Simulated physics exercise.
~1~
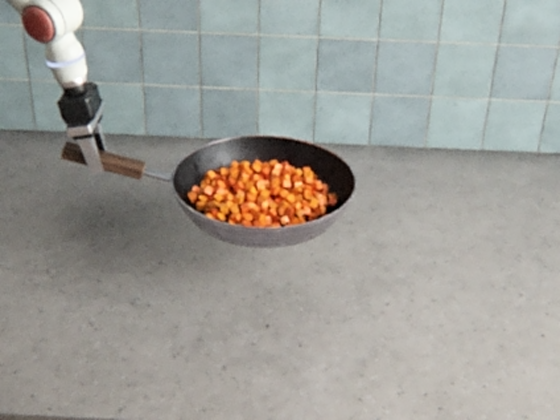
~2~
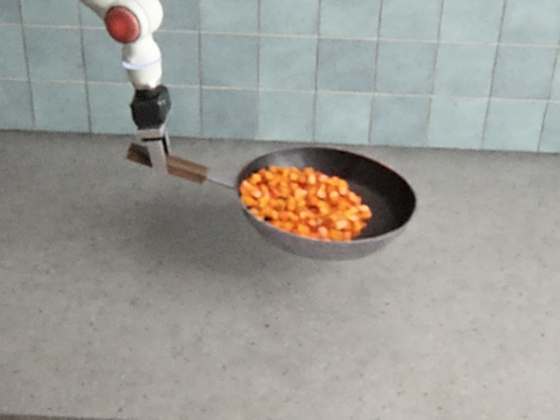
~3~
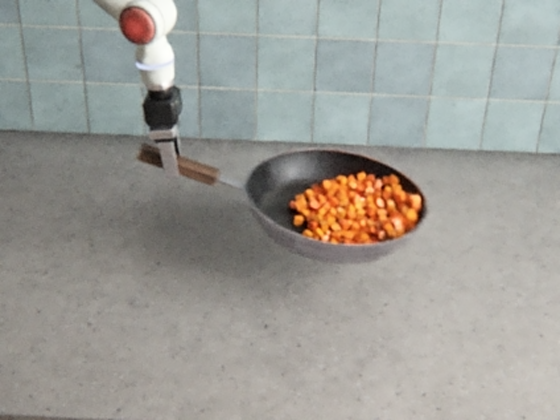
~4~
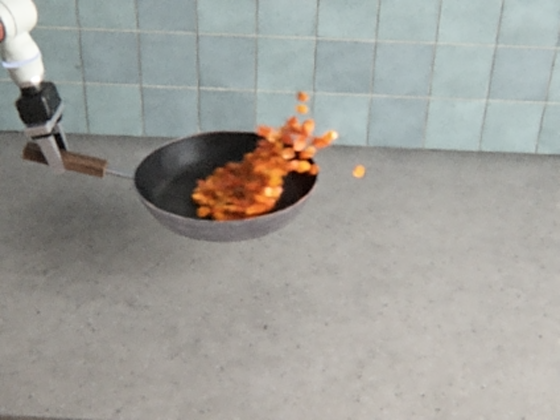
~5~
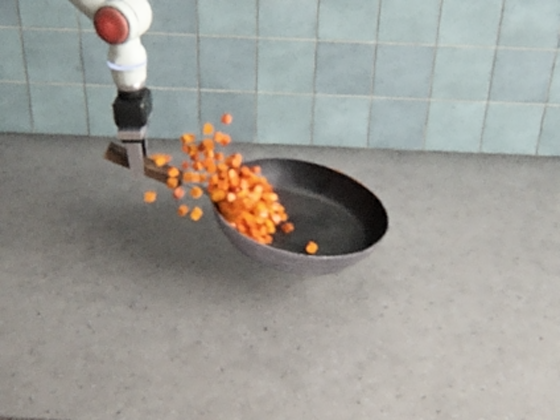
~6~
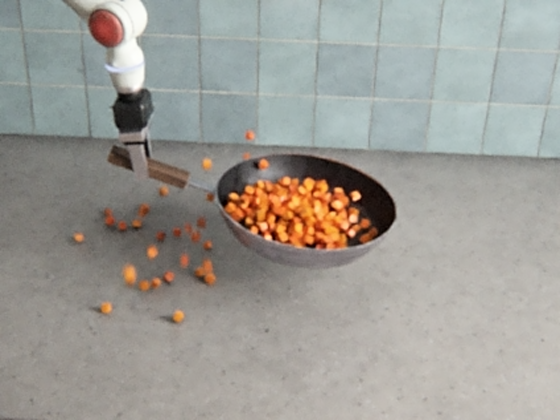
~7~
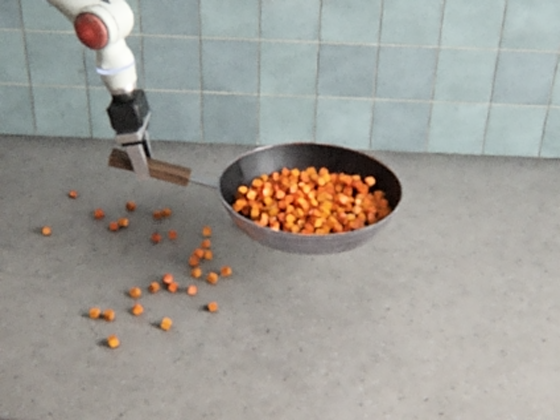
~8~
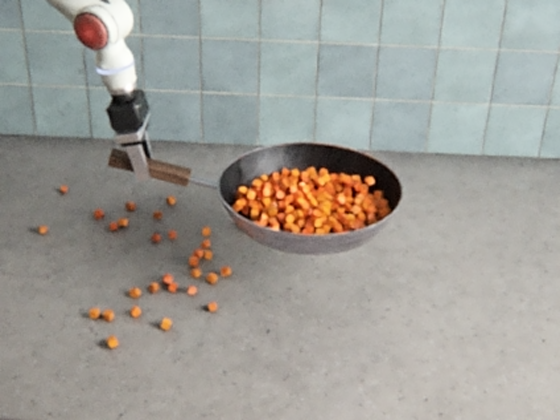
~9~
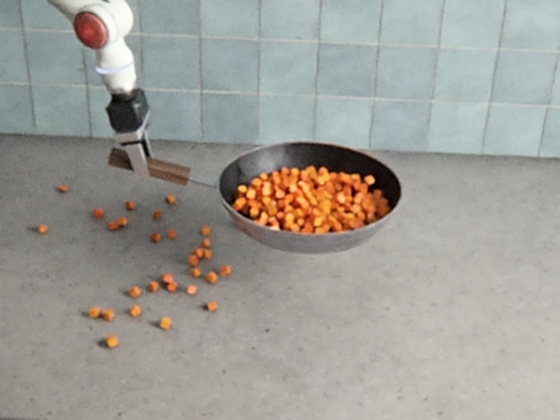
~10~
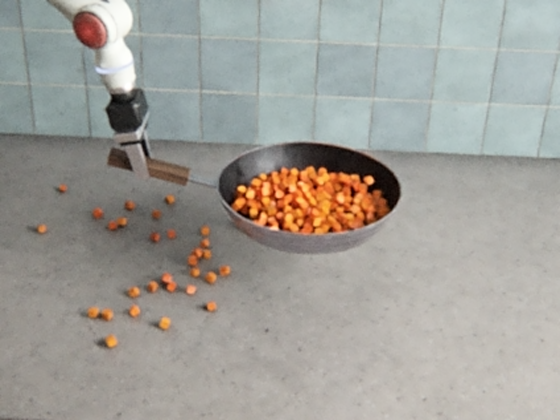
On a grey counter, a robot arm jerks a frying pan, spilling some orange vegetable dice.
